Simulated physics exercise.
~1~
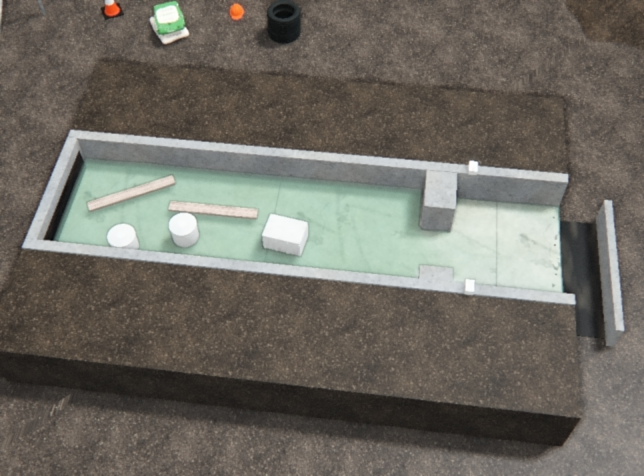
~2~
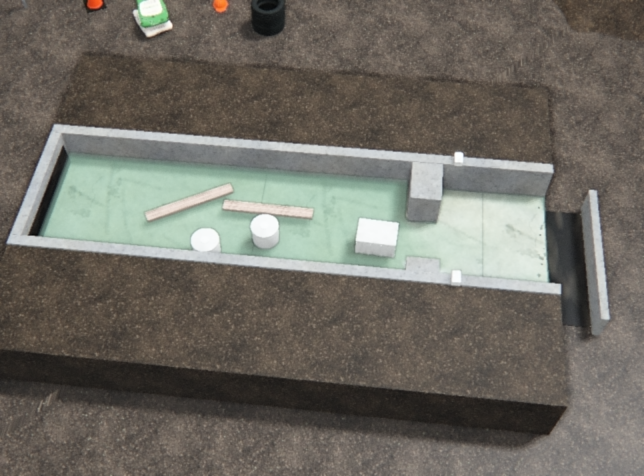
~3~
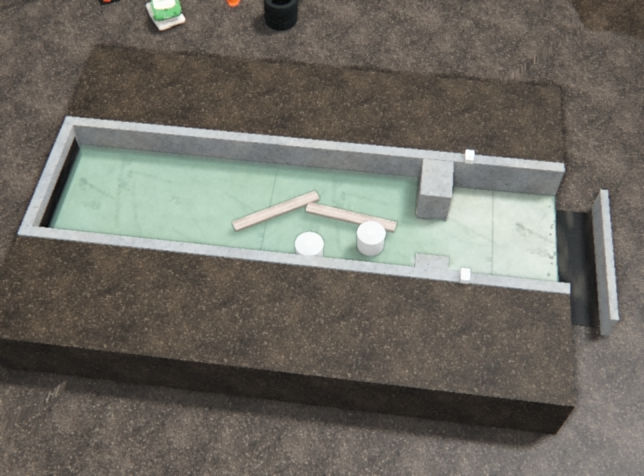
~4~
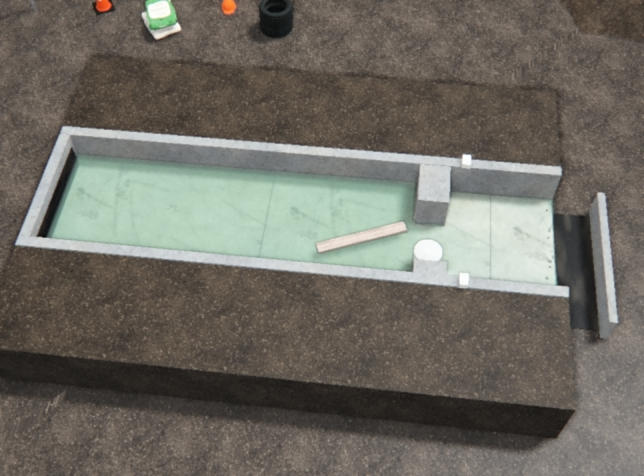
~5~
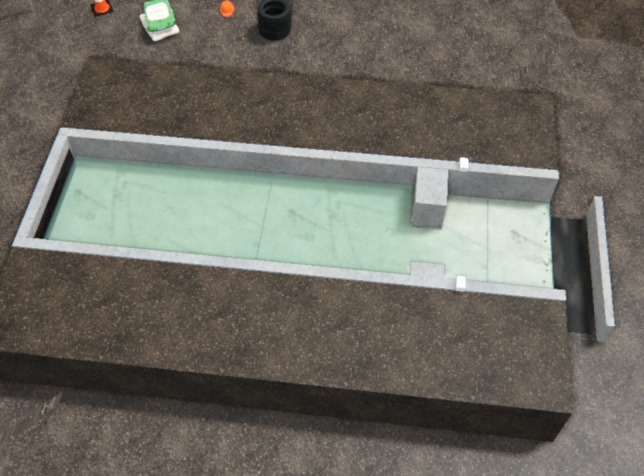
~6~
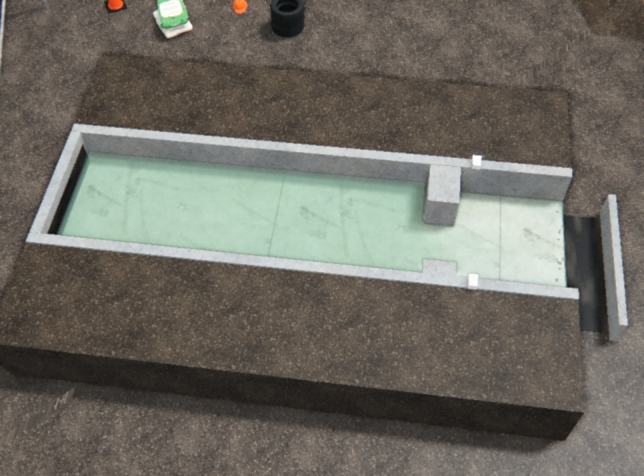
At first, two pale planks, two round white tubs and a white boxy one float in the left and middle parts of a walled concrete channel filled with greenish water. All of them drift steadily to the right, the boxy tub leading toward the narrow gap between the grey blocks. Soon it is gone from view, while the planks and round tubs bunch up behind it. Next, only one slanted plank and one round tub remain, the tub right at the gap. Then these disappear too, and the channel lies empty of floating things, its water still in place.
